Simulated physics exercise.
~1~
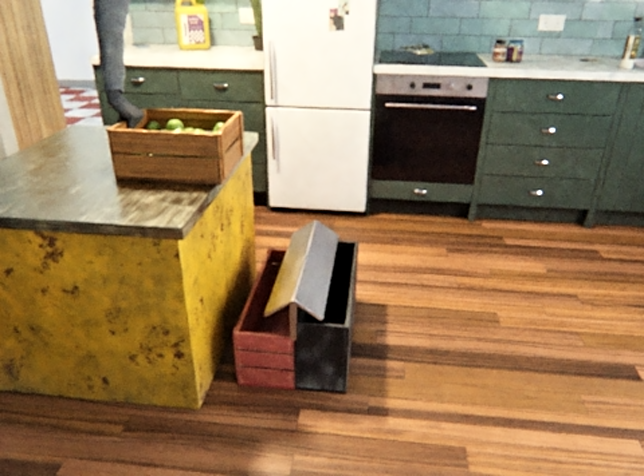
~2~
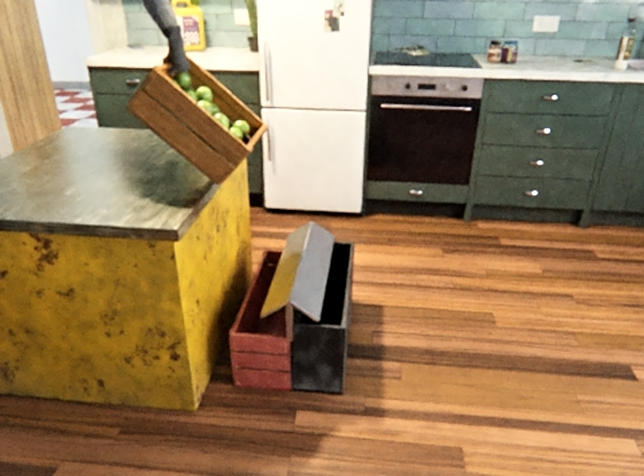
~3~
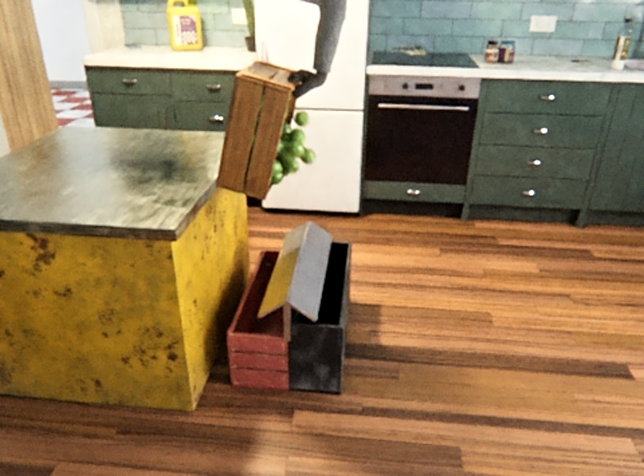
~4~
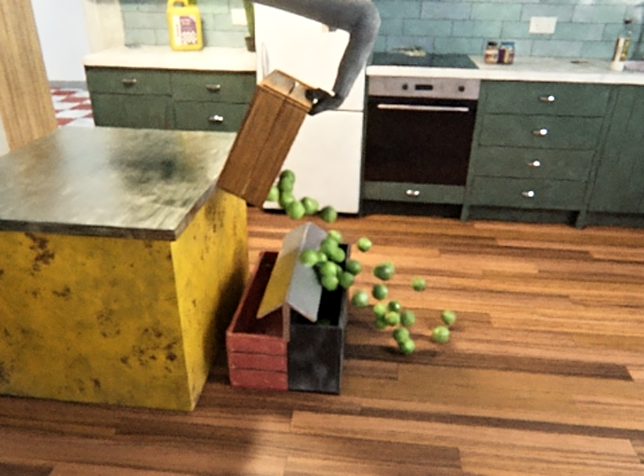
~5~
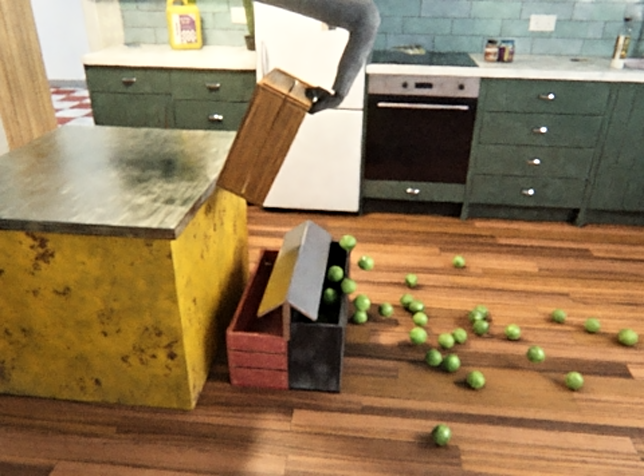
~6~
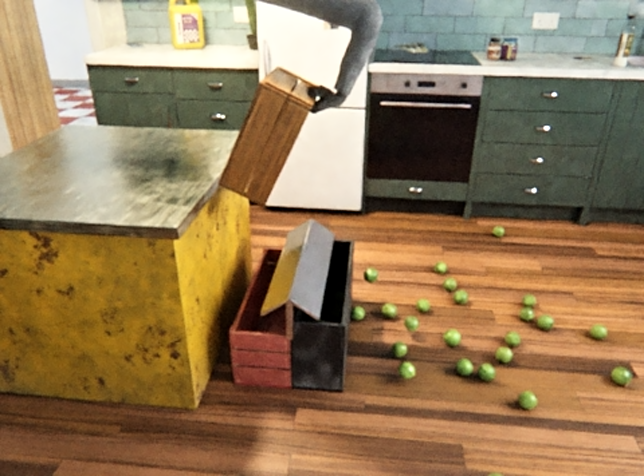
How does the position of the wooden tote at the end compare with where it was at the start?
At the start the wooden tote sits level on top of the bench near its end. By the end it is farther right, held steeply tipped past the bench's edge with its open side turned downward.
